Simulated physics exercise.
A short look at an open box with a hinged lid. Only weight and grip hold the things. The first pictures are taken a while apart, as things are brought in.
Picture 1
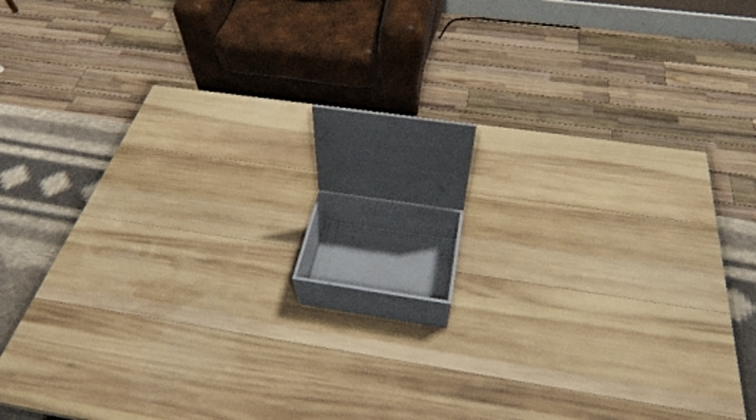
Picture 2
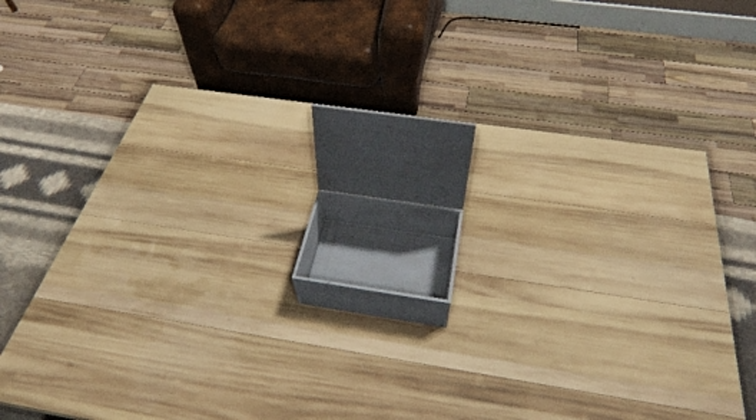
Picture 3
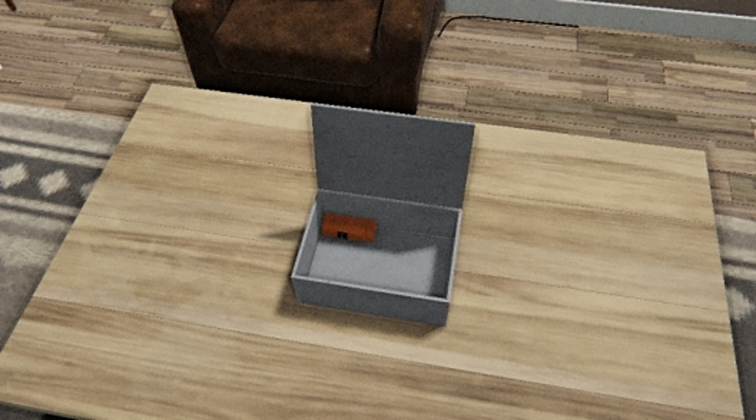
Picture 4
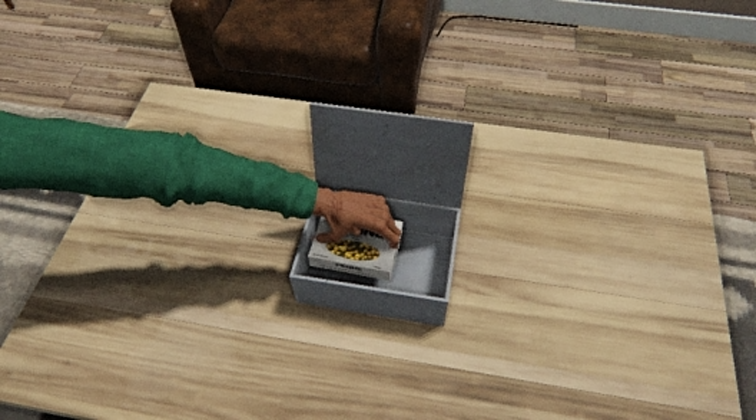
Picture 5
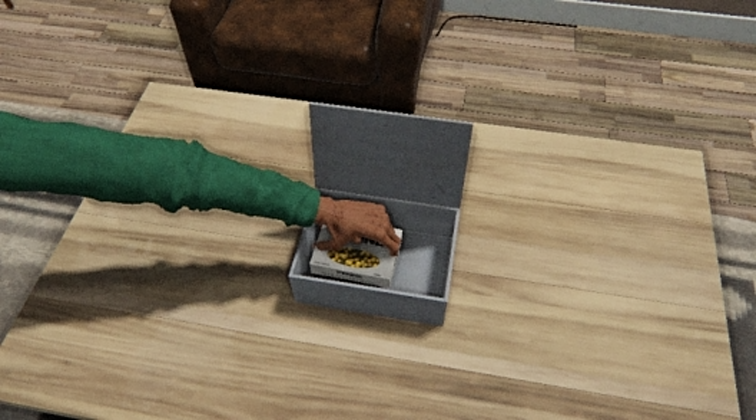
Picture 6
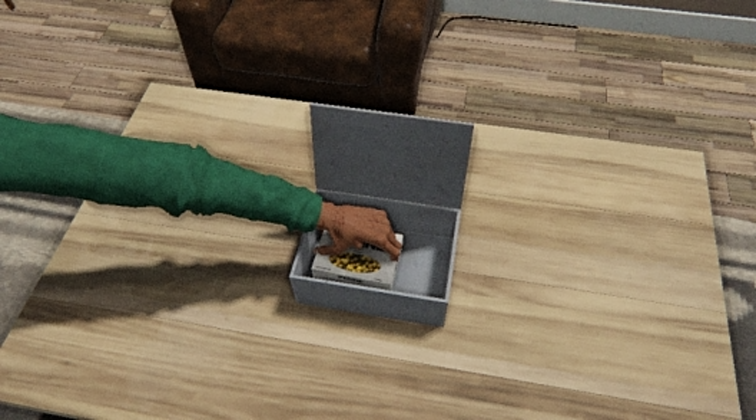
On a wooden table, an open gray box sat empty, then an orange shaker appeared inside, and later a hand in a green sleeve lowered a white packet into the box and kept holding it.
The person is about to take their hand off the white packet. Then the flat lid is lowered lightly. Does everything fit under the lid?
It closes.
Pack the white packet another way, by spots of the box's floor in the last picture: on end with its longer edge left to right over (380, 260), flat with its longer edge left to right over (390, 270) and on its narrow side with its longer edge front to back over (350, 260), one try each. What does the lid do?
First, it will not close; second, it shuts flat; third, it is held up.
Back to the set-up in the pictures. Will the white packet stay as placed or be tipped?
It stays as placed.
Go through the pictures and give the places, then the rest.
In the first picture, the last thing is not in view yet.
In the second picture, the last thing is not in view yet.
In the third picture, the last thing is not in view yet; orange shaker (350, 228).
In the fourth picture, on its way; white packet (357, 244).
In the fifth picture, on its way; white packet (357, 251).
In the sixth picture, put in, still held; white packet (358, 256).
Then, 1.10 s after the last picture, lid starting down; white packet slid a little near (359, 269).
Then, 1.60 s after the last picture, lid 57° above the rim; white packet slid a little near (359, 269).
Then, 2.00 s after the last picture, lid 16° above the rim; white packet slid a little near (359, 269).
At rest, lid shut; moved from the start, white packet; orange shaker in place. Seen from the same camera at the end, white packet near (359, 269).
